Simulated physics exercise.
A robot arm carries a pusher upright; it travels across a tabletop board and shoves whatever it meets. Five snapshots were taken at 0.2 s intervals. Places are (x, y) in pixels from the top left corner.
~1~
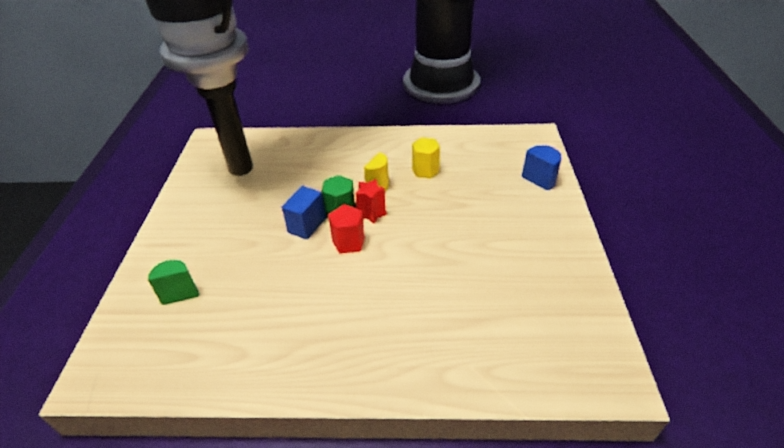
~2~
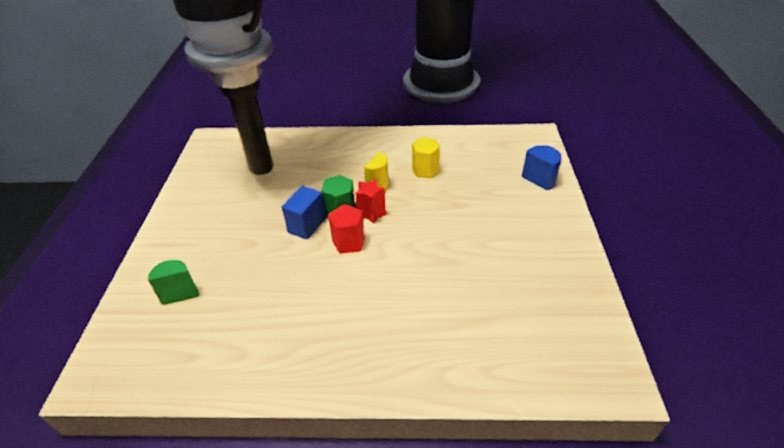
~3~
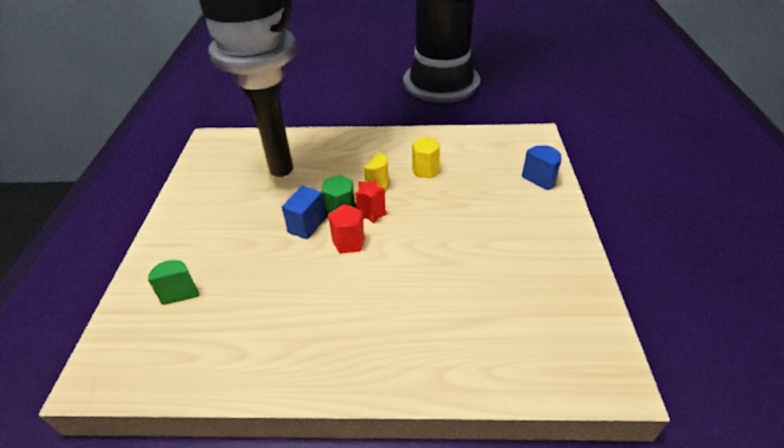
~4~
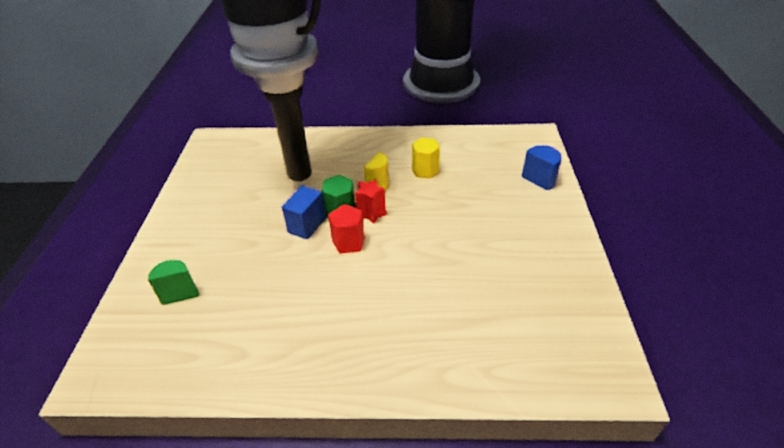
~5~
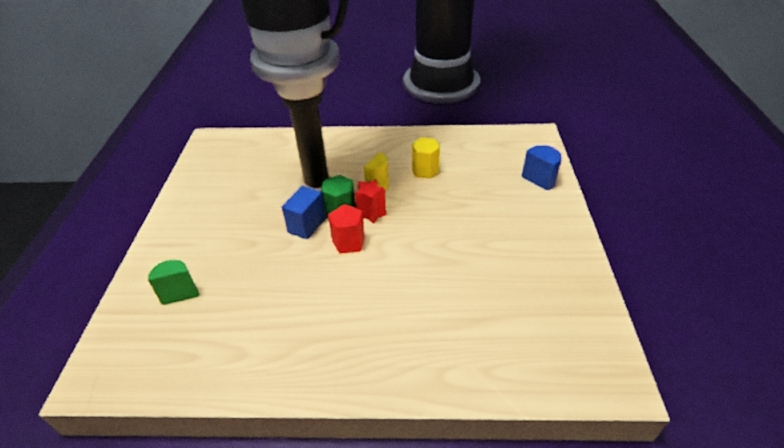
A robot arm sliding its dark rod rightward across a wooden board toward clustered colored blocks, while all the blocks stay still.
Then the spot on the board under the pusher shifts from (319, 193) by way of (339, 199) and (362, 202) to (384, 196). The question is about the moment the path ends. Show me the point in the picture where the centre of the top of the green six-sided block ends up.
In the picture, it is at (352, 195).
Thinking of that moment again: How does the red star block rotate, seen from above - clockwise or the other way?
It turns round anticlockwise.
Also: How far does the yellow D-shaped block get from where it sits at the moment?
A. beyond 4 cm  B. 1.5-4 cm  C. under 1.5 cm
Option B.
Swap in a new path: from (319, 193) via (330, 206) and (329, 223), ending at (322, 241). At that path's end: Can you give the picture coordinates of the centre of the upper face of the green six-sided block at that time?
Located at (353, 201).
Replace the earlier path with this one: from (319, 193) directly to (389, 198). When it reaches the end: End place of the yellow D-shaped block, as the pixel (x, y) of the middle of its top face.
The point I'd pick in the picture is (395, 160).
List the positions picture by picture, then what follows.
In the first frame, pusher tip (241, 170); block tops, blue oblong (302, 199); green six-sided block (337, 185); red star block (369, 187); yellow D-shaped block (377, 161).
In the second frame, pusher (262, 169); blocks unchanged.
In the third frame, pusher (282, 171); blocks unchanged.
In the fourth frame, pusher (300, 175); blocks unchanged.
In the fifth frame, pusher (317, 181); blue oblong (302, 199); green six-sided block (337, 185); red star block (369, 187); yellow D-shaped block (377, 161).
What follows on the original path. Halfway along, pusher (349, 191); green six-sided block (350, 194), turned 30° clockwise; red star block (377, 190), turned 20° anticlockwise.
At the end, pusher (383, 184); blue oblong in place; green six-sided block (352, 195), turned 35° clockwise; red star block (379, 191), turned 20° anticlockwise; yellow D-shaped block (391, 153), turned 25° anticlockwise.
